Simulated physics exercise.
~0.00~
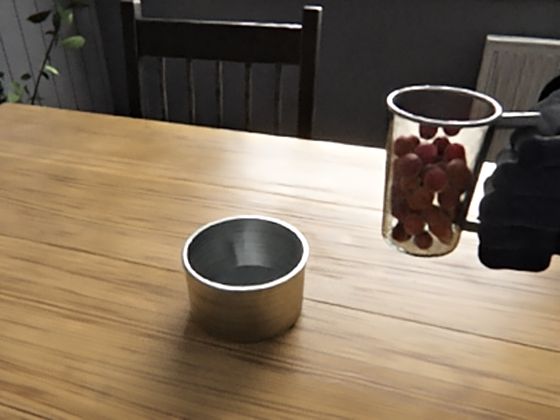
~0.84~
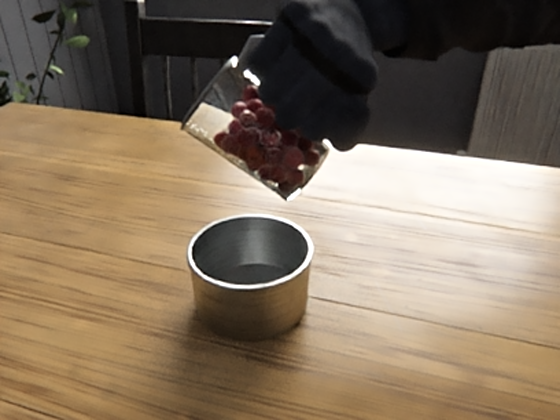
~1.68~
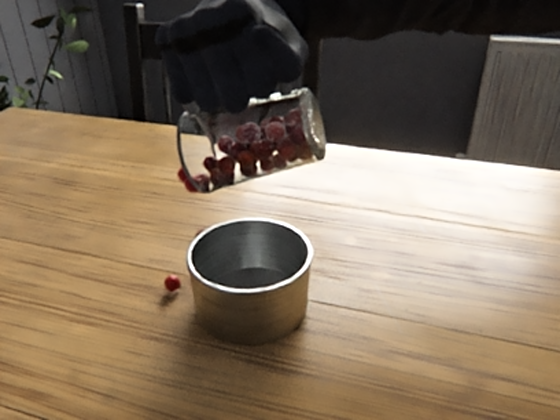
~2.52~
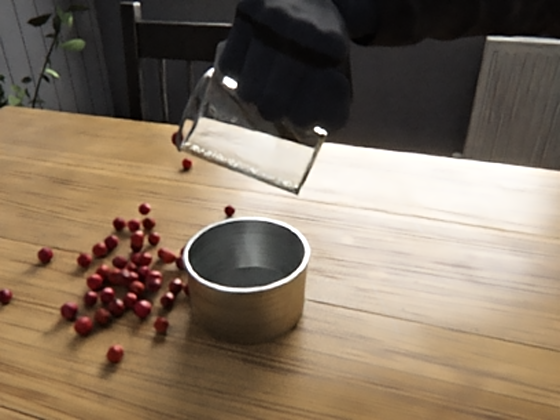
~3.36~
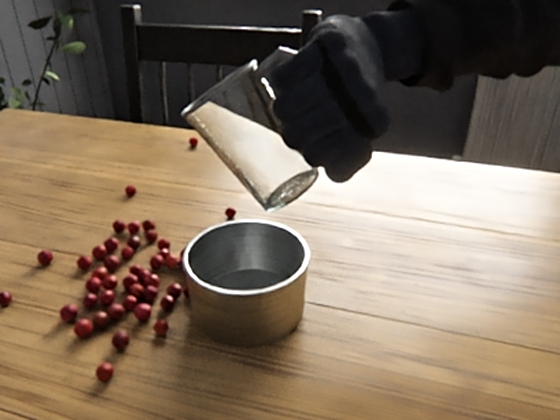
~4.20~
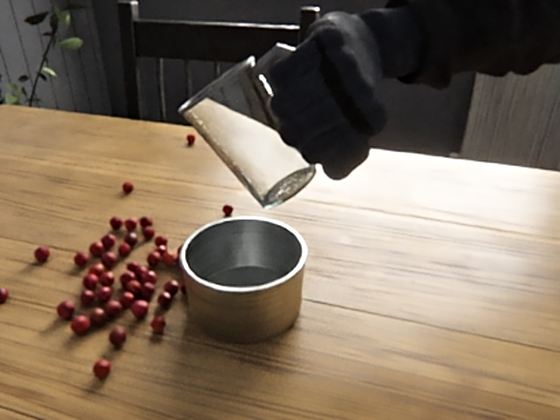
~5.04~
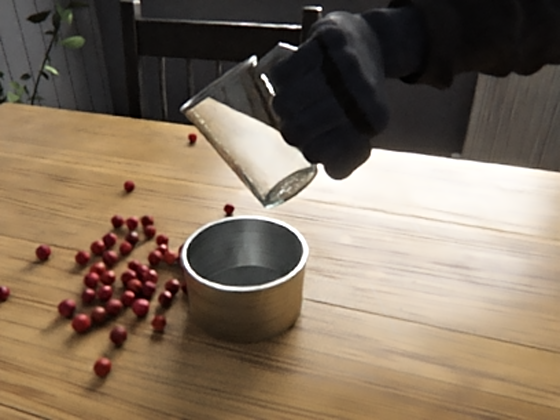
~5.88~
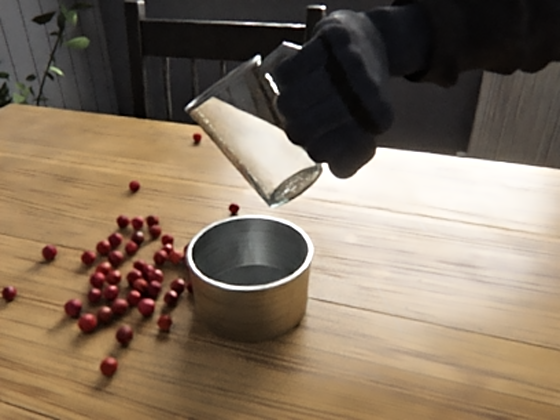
In this clip, a dark-gloved hand moves a clear cup of red berries left over a wooden table and tips it near a round metal dish; the berries spill onto the tabletop left of the dish, which stays empty, and the emptied cup is held tilted above it.
